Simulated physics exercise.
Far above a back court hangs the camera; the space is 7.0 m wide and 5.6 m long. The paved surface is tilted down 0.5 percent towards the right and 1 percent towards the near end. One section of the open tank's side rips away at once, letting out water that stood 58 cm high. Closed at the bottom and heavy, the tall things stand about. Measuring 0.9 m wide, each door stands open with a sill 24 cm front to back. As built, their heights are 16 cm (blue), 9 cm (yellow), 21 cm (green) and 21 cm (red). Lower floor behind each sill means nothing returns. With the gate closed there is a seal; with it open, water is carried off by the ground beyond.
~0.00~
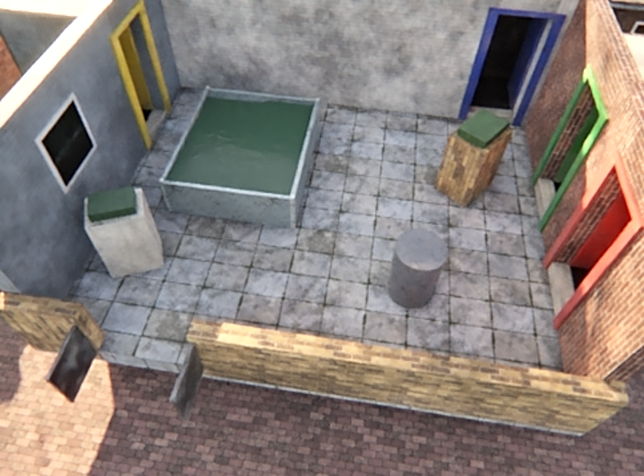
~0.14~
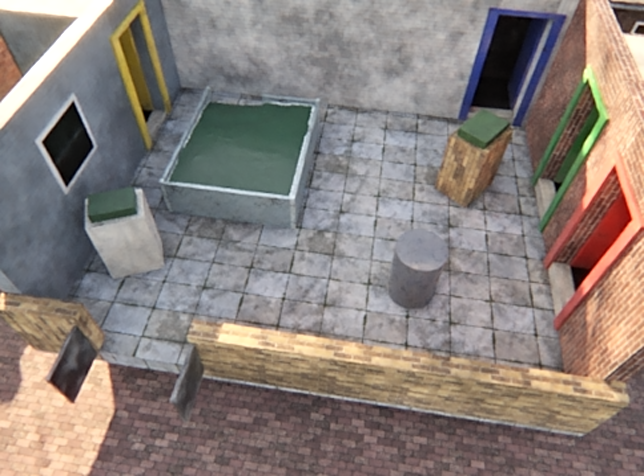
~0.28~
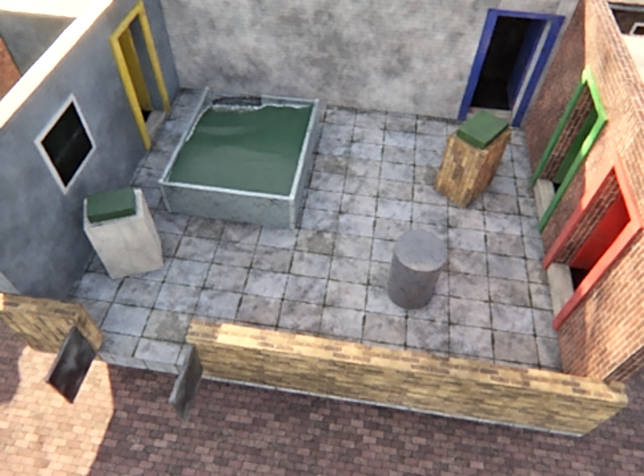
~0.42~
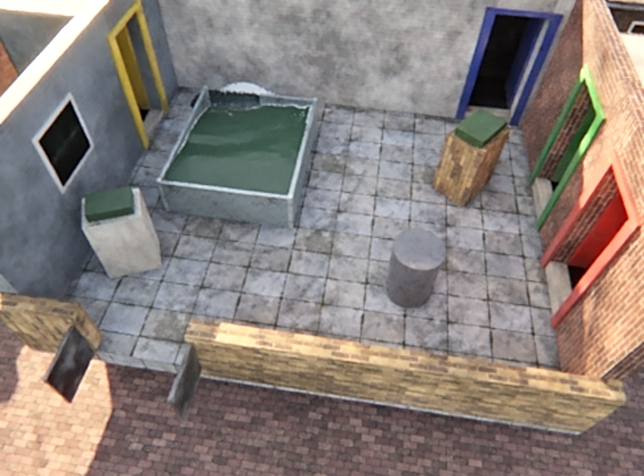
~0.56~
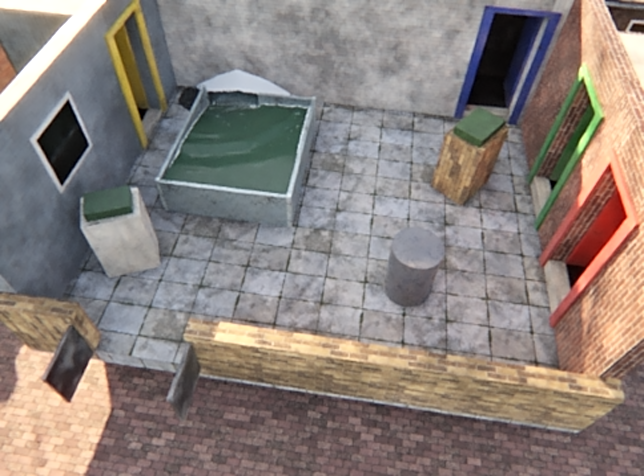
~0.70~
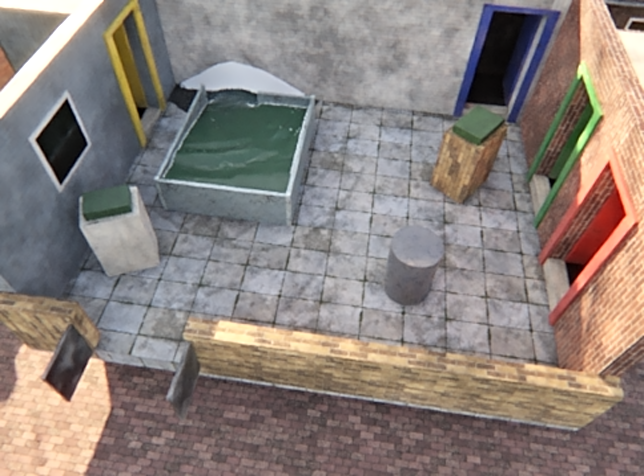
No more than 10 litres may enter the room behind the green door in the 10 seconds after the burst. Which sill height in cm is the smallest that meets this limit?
A height of roughly 6.5 cm.
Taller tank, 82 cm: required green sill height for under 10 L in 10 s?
Roughly 10.0 centimetres would do it.
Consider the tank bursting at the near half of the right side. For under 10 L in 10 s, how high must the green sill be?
Minimum height: Approx. 12.0 cm.
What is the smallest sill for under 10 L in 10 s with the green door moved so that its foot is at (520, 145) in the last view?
Minimum: About 15 cm.
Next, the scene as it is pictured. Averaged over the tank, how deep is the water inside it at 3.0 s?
32 cm, roughly.
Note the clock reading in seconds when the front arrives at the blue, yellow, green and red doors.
Front arrival: Blue 2.4 seconds, yellow 1.3 seconds, green 3.2 seconds, red 4.5 seconds.
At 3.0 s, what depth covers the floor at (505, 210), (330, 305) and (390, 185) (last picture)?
In that order: 0, 0 and 2 cm.
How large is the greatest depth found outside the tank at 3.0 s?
Up to some 35 centimetres, I'd say.
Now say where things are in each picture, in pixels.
Still water, 58 cm deep, in the open tank at (246, 141); the green door at (561, 162) is dry, in the first frame.
The gap is on the far side, the front 0.2 m out at a hidden place; the back of the open tank holds 58 cm, in the second frame.
Water pours out on the far side and has run 0.7 m, to a hidden place; about 9 cm deep outside, 58 cm at the back, in the third frame.
The gap is on the far side, the front 0.9 m out at a hidden place; the back of the open tank holds 58 cm, in the fourth frame.
Water pours out on the far side and has run 1.1 m, to a hidden place; about 10 cm deep outside, 58 cm at the back, in the fifth frame.
The gap is on the far side, the front 1.3 m out at a hidden place; the back of the open tank holds 58 cm; 4.6 m in a straight line remain to the green door at (556, 158), in the sixth frame.
After 1.4 s water covers 15 % of the floor, deepest (54 cm) near (177, 84); it has not reached the green door.
After 3.0 s water covers 40 % of the floor, deepest (35 cm) near (185, 85); it has not reached the green door.
After 10.0 s water covers 95 % of the floor, deepest (14 cm) near (536, 371); 6 cm at the green door, 0 litres in over its 21 cm sill.
At the green door as built, the water arrived by 3.3 s and peaked near 9 cm at 7.2 s.
Run again over the same 10 s with other heights there, 13 litres in over 6 cm, 7 litres over 7 cm. The limit of 10 litres is kept from about 6.5 cm up.
